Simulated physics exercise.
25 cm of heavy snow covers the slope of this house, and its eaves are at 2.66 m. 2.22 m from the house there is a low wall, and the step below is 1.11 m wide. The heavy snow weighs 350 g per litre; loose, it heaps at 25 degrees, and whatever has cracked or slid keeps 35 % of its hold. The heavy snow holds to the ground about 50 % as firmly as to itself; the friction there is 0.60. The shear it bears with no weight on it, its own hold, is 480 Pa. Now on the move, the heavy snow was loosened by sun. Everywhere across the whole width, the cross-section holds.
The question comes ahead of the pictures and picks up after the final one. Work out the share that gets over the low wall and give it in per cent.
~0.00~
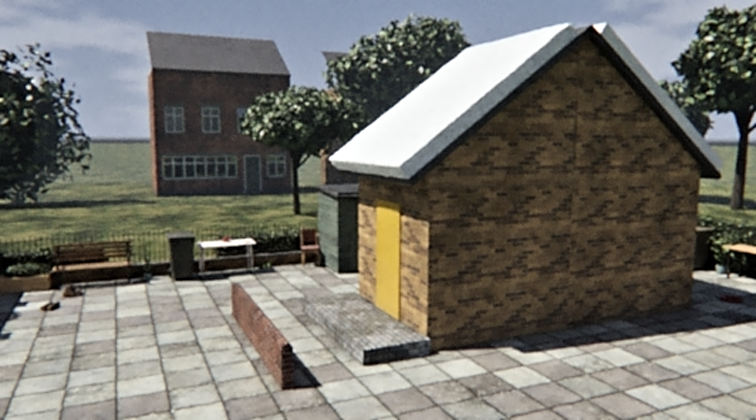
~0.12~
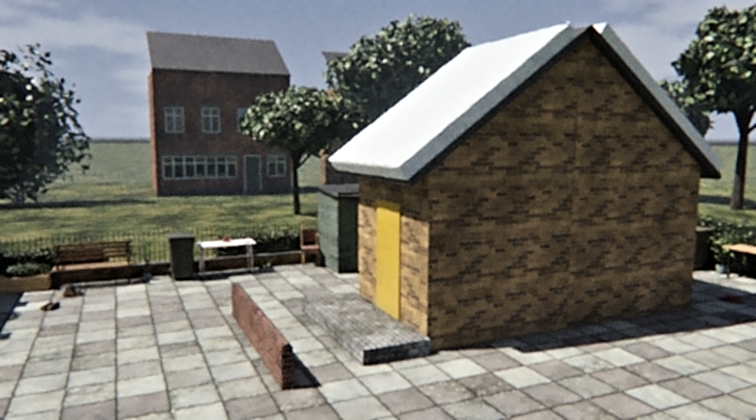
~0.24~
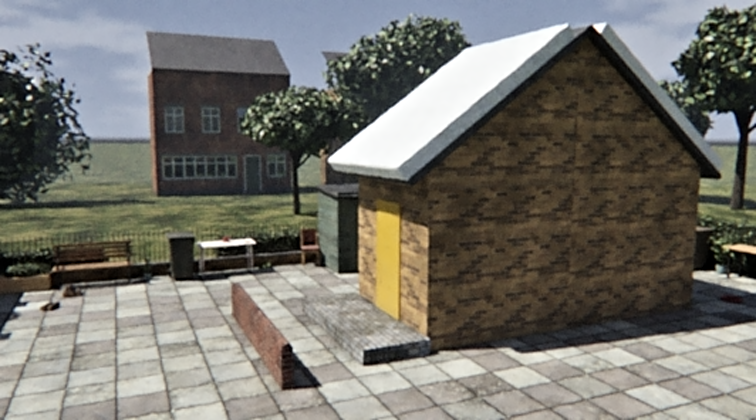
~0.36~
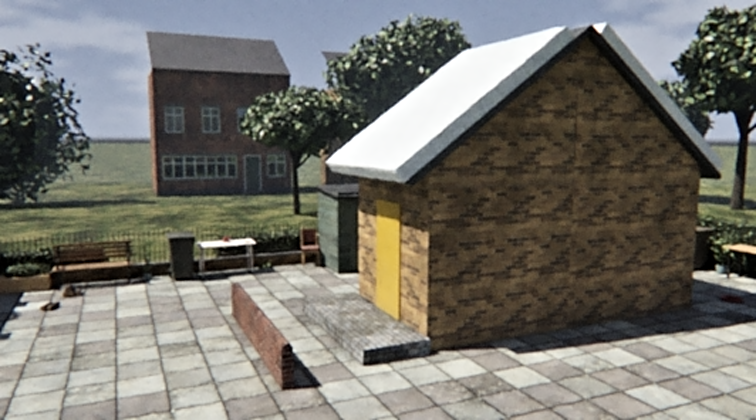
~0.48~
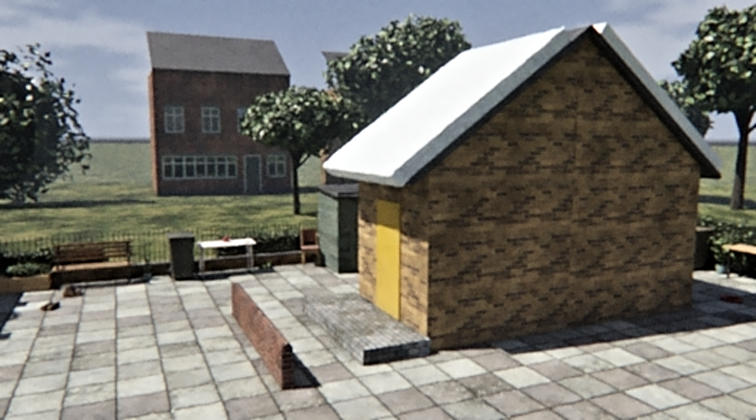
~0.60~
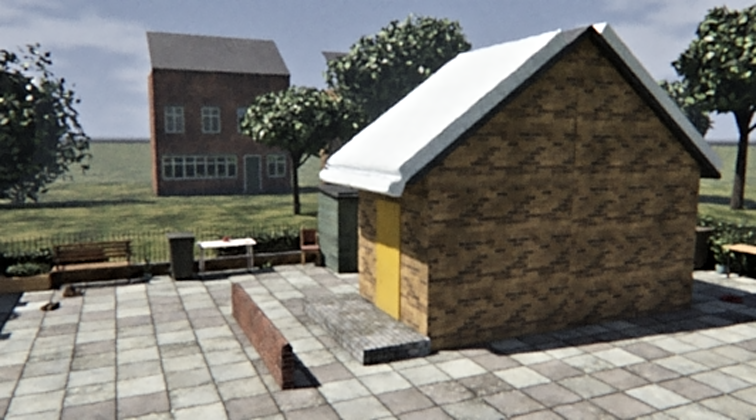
Close to 10 out of 100.
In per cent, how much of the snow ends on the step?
I'd say near 12 in a hundred.
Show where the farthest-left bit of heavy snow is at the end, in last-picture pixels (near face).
About (153, 402).
By 1.04 s, 88 % is still on the roof and 0 % is past the low wall.
By 1.56 s, 66 % is still on the roof and 0 % is past the low wall.
By 2.08 s, 33 % is still on the roof and 0 % is past the low wall.
By 2.60 s, none is still on the roof and 1 % is past the low wall.
By 3.80 s, at the end, none is still on the roof and 10 % is past the low wall.
